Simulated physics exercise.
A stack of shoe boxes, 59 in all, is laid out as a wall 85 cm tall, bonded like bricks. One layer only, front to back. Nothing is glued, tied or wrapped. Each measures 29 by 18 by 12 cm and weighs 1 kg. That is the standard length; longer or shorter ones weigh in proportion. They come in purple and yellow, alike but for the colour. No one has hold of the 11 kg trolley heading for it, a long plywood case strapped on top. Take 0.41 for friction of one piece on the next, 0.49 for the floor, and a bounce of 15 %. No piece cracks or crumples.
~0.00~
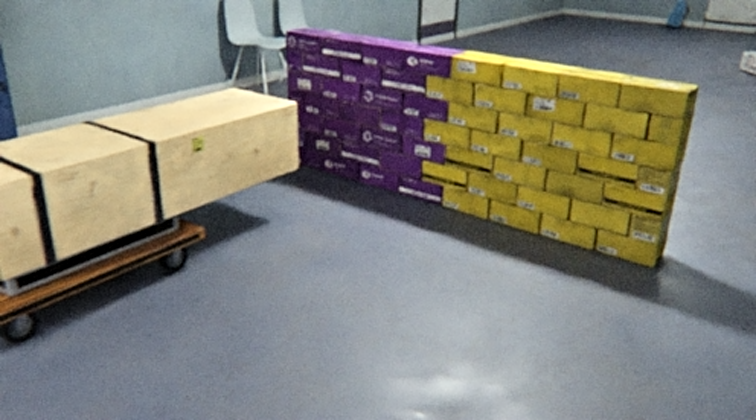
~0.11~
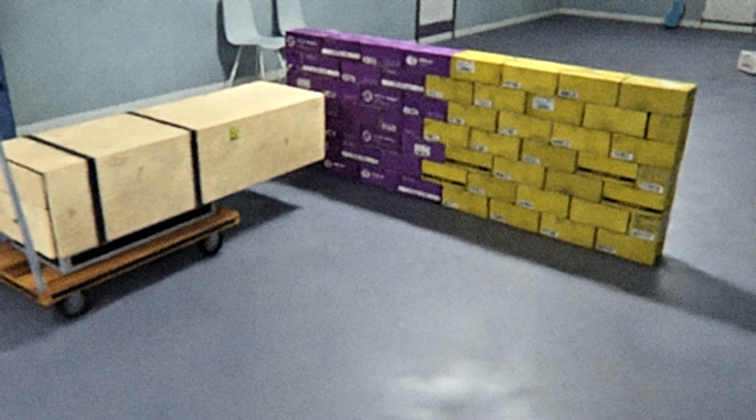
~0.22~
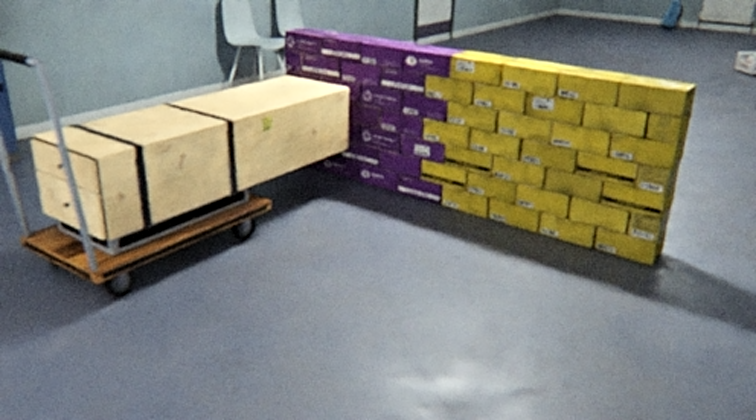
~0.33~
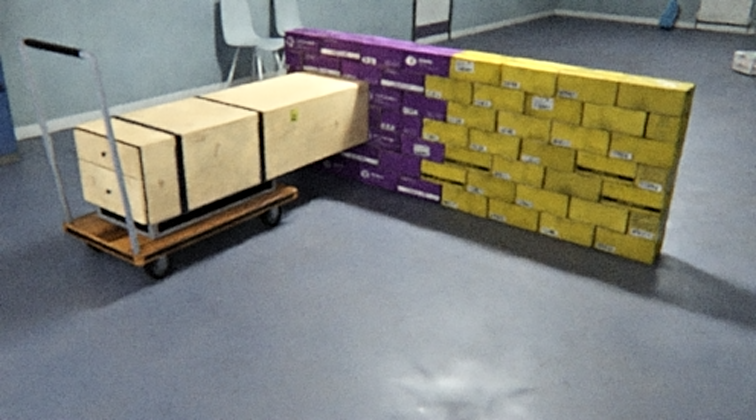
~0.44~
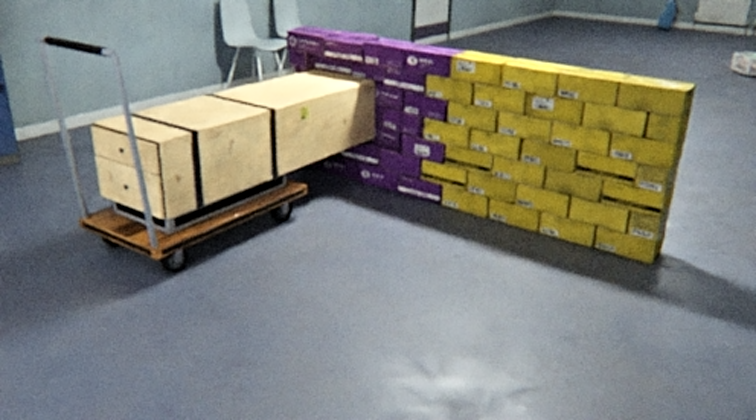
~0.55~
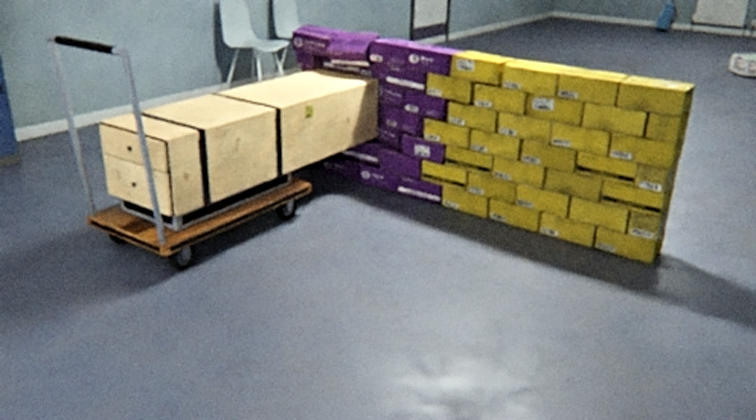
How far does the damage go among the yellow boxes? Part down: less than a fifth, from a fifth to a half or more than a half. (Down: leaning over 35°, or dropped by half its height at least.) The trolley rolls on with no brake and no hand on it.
Ending down: Fewer than one in five.
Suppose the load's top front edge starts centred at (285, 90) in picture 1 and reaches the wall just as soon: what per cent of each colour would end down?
In that case yellow 0, purple 0 per cent.
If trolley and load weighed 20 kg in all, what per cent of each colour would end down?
Then yellow 10, purple 80 per cent.
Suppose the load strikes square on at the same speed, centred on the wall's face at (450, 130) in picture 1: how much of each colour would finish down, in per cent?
Then yellow 40, purple 50 per cent.
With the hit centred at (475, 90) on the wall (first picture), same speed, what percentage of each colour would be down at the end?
Then yellow 30, purple 10 per cent.
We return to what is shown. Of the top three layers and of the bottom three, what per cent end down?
From the top 60, from the bottom 20 per cent.
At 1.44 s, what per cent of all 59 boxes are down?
35 per cent by then.
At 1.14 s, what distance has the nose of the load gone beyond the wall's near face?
Some 20 cm beyond.
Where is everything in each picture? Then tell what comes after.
In the first picture (pixels give the middle of a visible side; the camera moves round a little), load (290, 125) 61 cm short of the wall; top yellow box (529, 80); top purple box (427, 64); none has stirred.
The second picture shows load (317, 116) 40 cm short of the wall; top yellow box (528, 80).
The third picture shows load (342, 109) 18 cm short of the wall; top yellow box (528, 80).
The fourth picture shows load (363, 102) 16 mm into the wall's line; top yellow box (528, 80); movement in 9 of them.
The fifth picture shows load (370, 100) 9 cm into the wall's line; top yellow box (528, 80); steepest lean 10°, the box at (342, 52); movement in 20 of them.
The sixth picture shows load (373, 99) 13 cm into the wall's line; top yellow box (528, 80); top purple box (427, 61) 3° from how it stood; steepest lean 32°, the box at (348, 60); movement in 25 of them.
After 0.70 s, load 16 cm past the wall's line, still rolling; none of the 31 yellow boxes down (1 of 59 in all colours); top yellow box unmoved; top purple box 12° from how it stood.
After 0.94 s, load 18 cm past the wall's line, still rolling; none of the 31 yellow boxes down (13 of 59 in all colours); top yellow box unmoved; top purple box 32° from how it stood.
After 1.14 s, load 18 cm past the wall's line, stopped; 2 of the 31 yellow boxes down (22 of 59 in all colours); top yellow box unmoved; top purple box 57° from how it stood, 22 cm lower.
After 1.44 s, load 18 cm past the wall's line, stopped; 2 of the 31 yellow boxes down (22 of 59 in all colours); top yellow box unmoved; top purple box upside down.
In the end (3.2 s), load 18 cm past the wall's line, stopped; 2 of the 31 yellow boxes down (22 of 59 in all colours); top yellow box unmoved; top purple box upside down. That is 6 per cent. From the last view, middles, top yellow box near (536, 78), top purple box near (569, 162).
